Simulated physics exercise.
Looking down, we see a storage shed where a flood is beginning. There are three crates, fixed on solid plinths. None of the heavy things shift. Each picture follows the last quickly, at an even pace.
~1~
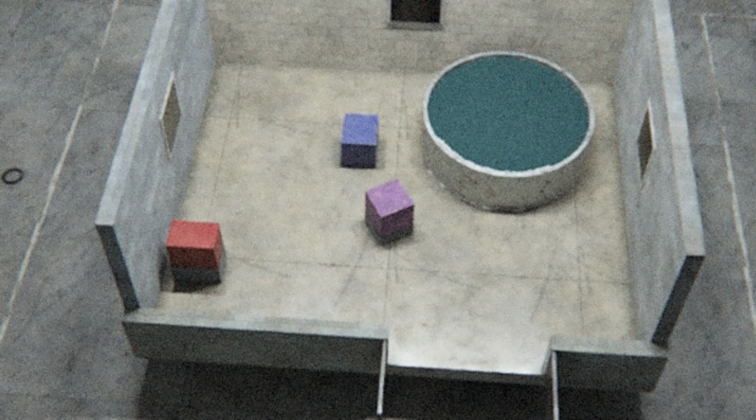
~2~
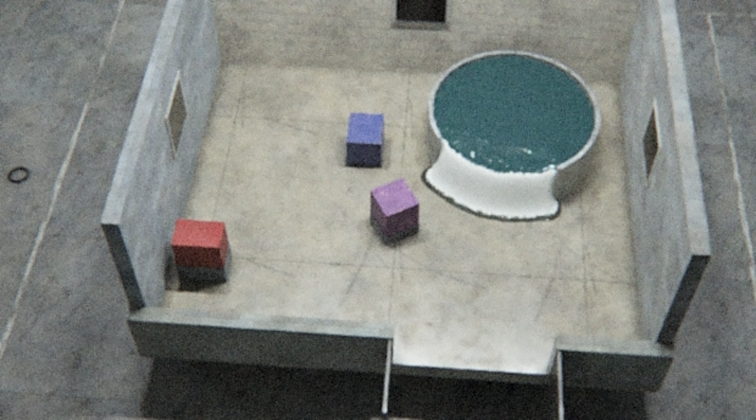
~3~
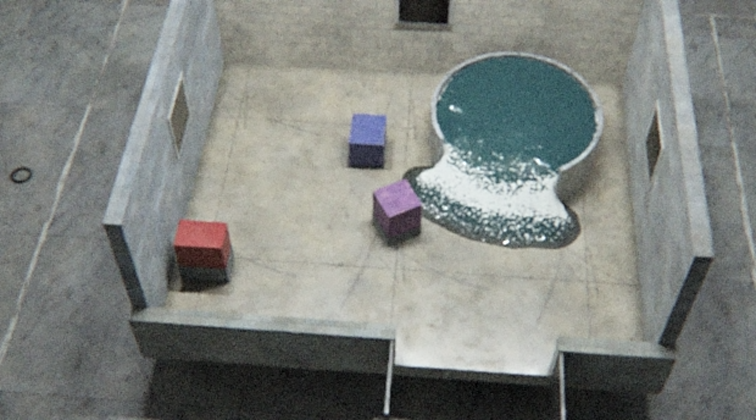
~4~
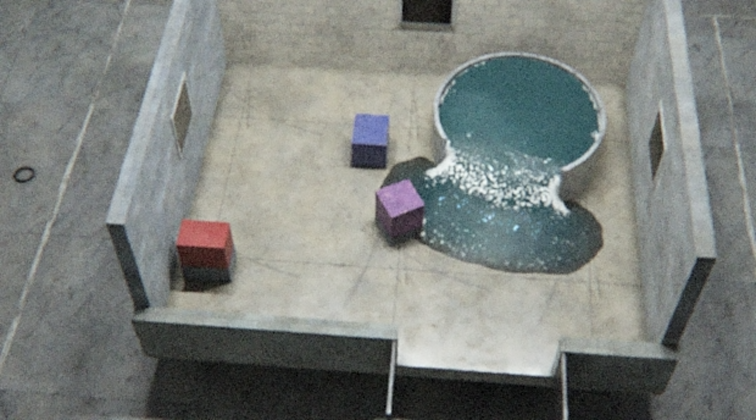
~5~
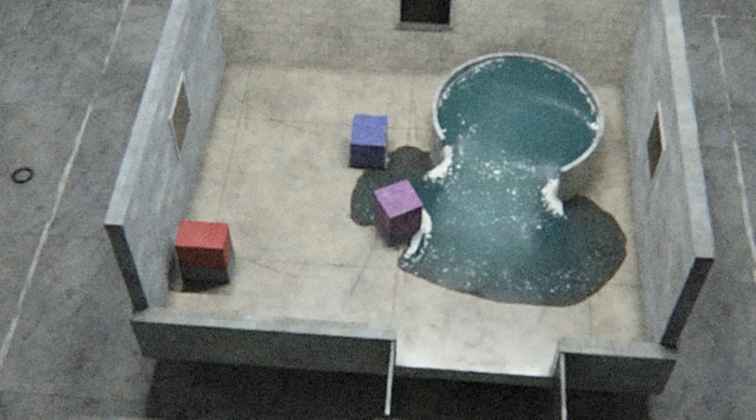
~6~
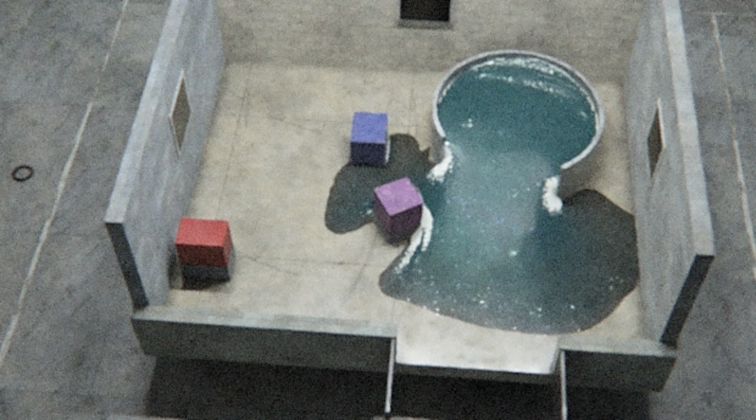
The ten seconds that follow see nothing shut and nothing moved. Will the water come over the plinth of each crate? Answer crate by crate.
The blue crate: Yes, water reaches it. The red crate: No, it stays dry. The purple crate: Yes, water reaches it.
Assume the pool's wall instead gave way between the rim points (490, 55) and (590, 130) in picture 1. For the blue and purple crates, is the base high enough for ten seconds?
My take: The blue one gets flooded, while the purple one stays clear.
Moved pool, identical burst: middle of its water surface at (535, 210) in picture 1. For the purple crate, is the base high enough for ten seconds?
I reckon the purple crate is unharmed.
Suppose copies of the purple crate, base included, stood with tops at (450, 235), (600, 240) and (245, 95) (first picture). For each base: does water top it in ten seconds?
One by one: Gets flooded; gets flooded; is not reached.
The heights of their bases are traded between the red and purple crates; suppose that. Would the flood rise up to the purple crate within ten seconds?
My guess is that the purple one is inundated.
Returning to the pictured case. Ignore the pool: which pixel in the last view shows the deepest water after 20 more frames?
Deepest point: Roughly (170, 291).
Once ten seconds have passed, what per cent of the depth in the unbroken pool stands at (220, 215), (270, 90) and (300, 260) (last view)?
The three come to some 4, 8 and 4 per cent respectively.
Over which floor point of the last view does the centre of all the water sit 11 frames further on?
The balance point is around (483, 207).
A moment on, water covers 45 % of the floor; the blue crate water round its plinth, the red crate water round its plinth, the purple crate water round its plinth.
Next, water covers 60 % of the floor; the blue crate water round its plinth, the red crate water round its plinth, the purple crate water round its plinth.
Then, water covers 70 % of the floor; the blue crate water round its plinth, the red crate water round its plinth, the purple crate water round its plinth.
Later, water covers 85 % of the floor; the blue crate water round its plinth, the red crate water round its plinth, the purple crate water round its plinth.
In the end, water covers 100 % of the floor; the blue crate was topped, the red crate stayed above the water, the purple crate was topped.
